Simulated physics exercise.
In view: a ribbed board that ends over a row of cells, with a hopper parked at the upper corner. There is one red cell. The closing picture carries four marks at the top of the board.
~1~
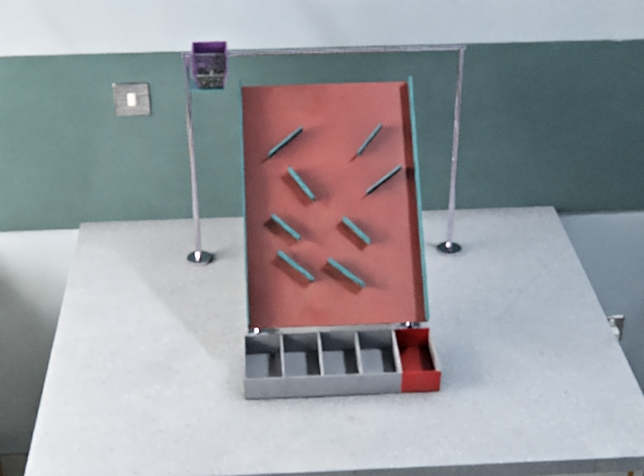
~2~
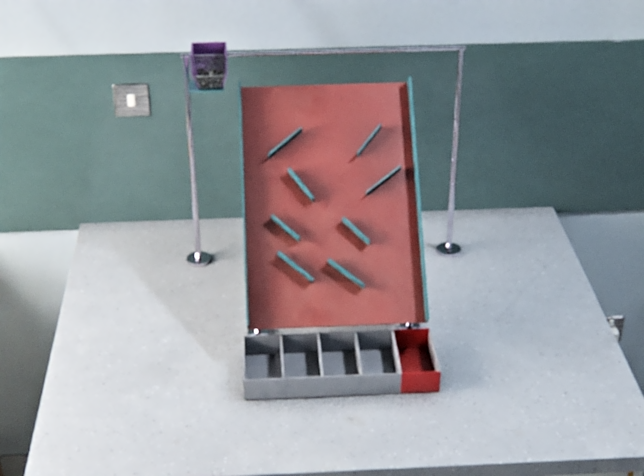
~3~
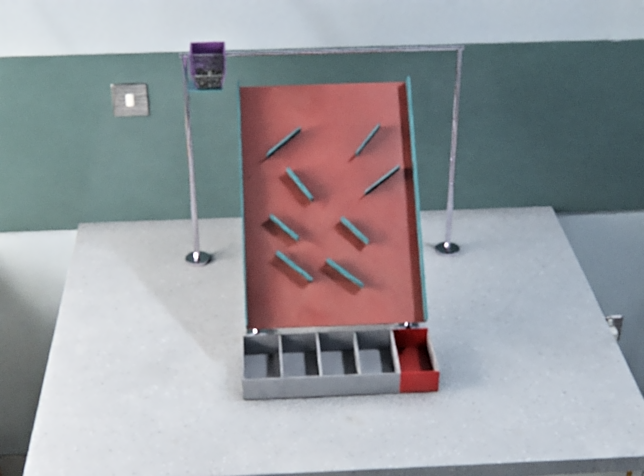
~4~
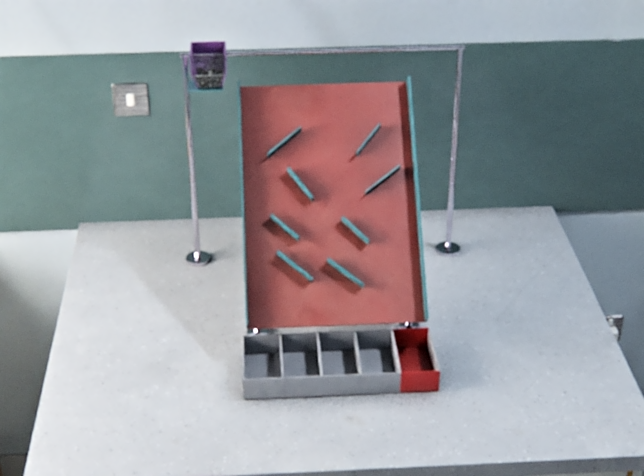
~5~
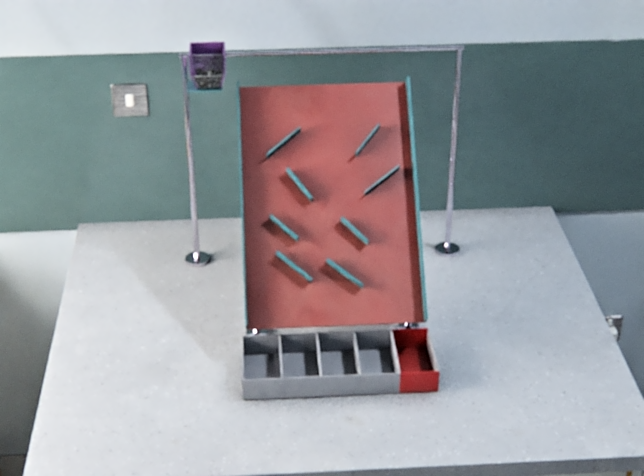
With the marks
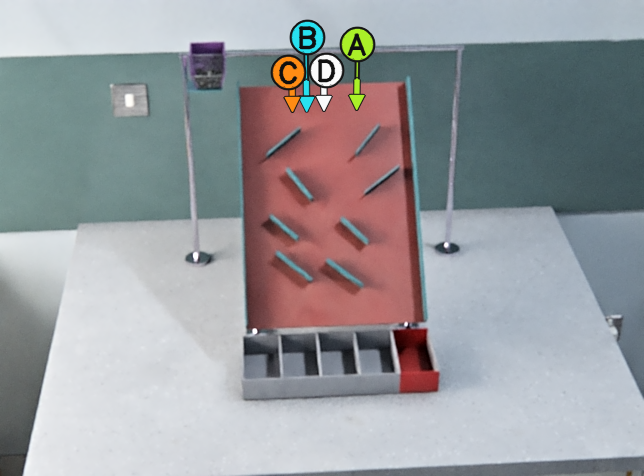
In the video, a tilted red board with short teal ribs stands on a pale table above a row of cells, the rightmost one red, while a small purple container sits at the upper left and nothing visibly moves.
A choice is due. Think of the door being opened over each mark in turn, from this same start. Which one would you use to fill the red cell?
D is best.
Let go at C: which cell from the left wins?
It is the first one.
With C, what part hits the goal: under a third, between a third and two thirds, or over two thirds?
Under a third.
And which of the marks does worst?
C.
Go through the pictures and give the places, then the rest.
Hopper at (209, 77), black beans, door shut, in the first frame.
Ribs (268, 155) to (302, 127), (358, 152) to (381, 124), (289, 168) to (314, 198), in the second frame.
Ribs (366, 191) to (400, 165), (271, 214) to (298, 237), (342, 217) to (369, 241), in the third frame.
Ribs (278, 251) to (313, 279), (328, 258) to (364, 285), in the fourth frame.
Red cell at (419, 381), number 5 of 5 from the left, in the fifth frame.
On the marked copy, mark A meets the board at (356, 104); mark B meets the board at (306, 106); mark C meets the board at (292, 106); mark D meets the board at (323, 105).
With A, about half in the red cell, about half in other cells.
With B, about half in the red cell, about a third in other cells, a stray few held on the board, a stray few outside the box.
With C, about a quarter in the red cell, most in other cells, a stray few outside the box.
With D, most in the red cell, about a quarter in other cells, a stray few outside the box.
